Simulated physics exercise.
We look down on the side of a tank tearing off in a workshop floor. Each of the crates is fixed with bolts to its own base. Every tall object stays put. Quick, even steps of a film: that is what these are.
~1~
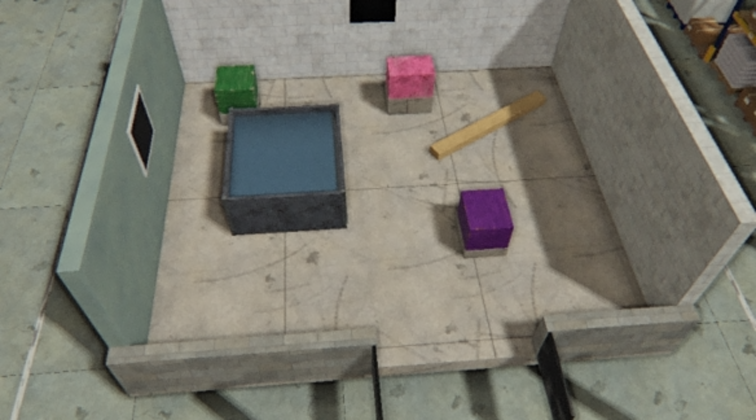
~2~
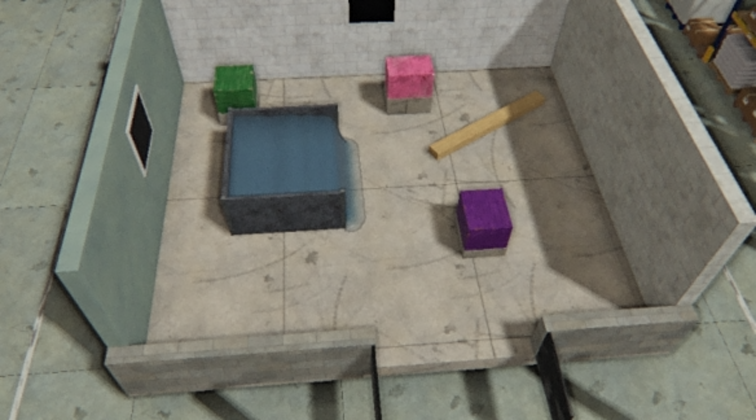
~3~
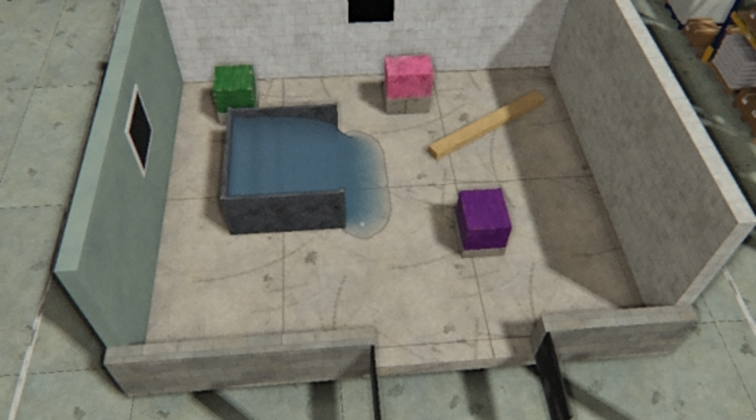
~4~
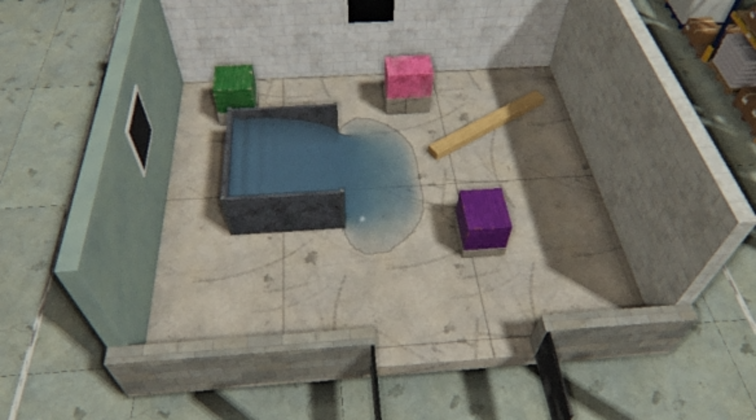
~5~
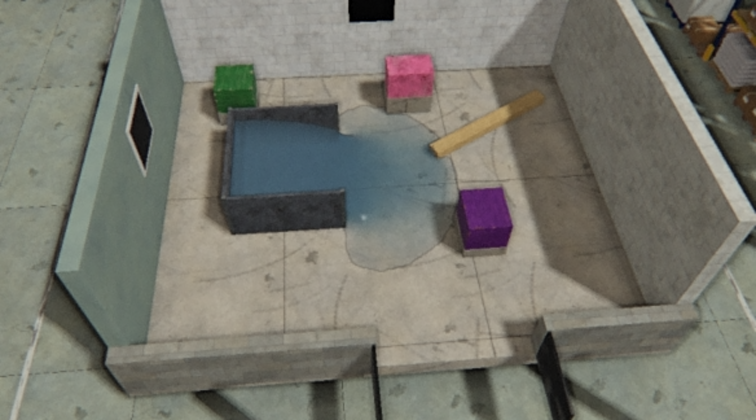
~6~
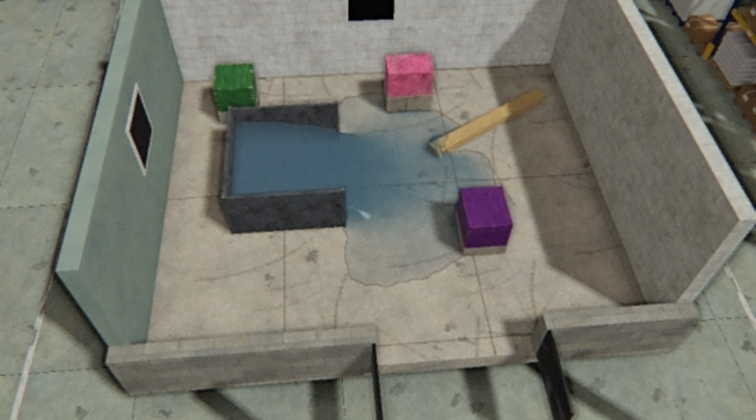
A tank's right side opens and water spreads across the floor, reaching the plank and purple block.
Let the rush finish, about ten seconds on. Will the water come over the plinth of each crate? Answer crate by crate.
The pink crate: No, it stays dry. The purple crate: Yes, water reaches it. The green crate: No, it stays dry.
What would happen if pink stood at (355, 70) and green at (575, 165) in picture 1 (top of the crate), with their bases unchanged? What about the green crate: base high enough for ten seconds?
I'd say the green crate is hit by the flood.
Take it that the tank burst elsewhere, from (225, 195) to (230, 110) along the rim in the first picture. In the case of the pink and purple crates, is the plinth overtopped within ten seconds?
The pink crate is untouched and the purple crate is untouched.
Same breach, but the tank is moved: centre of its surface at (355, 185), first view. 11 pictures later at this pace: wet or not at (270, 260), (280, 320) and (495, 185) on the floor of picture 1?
The first spot is not reached, the second not reached, and the third inundated.
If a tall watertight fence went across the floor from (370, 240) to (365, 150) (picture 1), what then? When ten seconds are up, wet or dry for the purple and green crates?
Purple crate: Untouched, green crate: Untouched.
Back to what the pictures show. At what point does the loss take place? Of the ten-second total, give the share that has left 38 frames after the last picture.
My figure: 75 percent.
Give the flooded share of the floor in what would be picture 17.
Close to 50 %.
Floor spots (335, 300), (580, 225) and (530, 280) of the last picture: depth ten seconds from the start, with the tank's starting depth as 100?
The three come to some 4, 6 and 4 per cent respectively.
A moment on, water covers 35 % of the floor; the pink crate water round its plinth, the purple crate water round its plinth, the green crate not reached.
Next, water covers 50 % of the floor; the pink crate water round its plinth, the purple crate water round its plinth, the green crate not reached.
Then, water covers 55 % of the floor; the pink crate water round its plinth, the purple crate water round its plinth, the green crate water round its plinth.
Later, water covers 75 % of the floor; the pink crate water round its plinth, the purple crate water round its plinth, the green crate water round its plinth.
In the end, water covers 95 % of the floor; the pink crate stayed above the water, the purple crate was topped, the green crate stayed above the water.
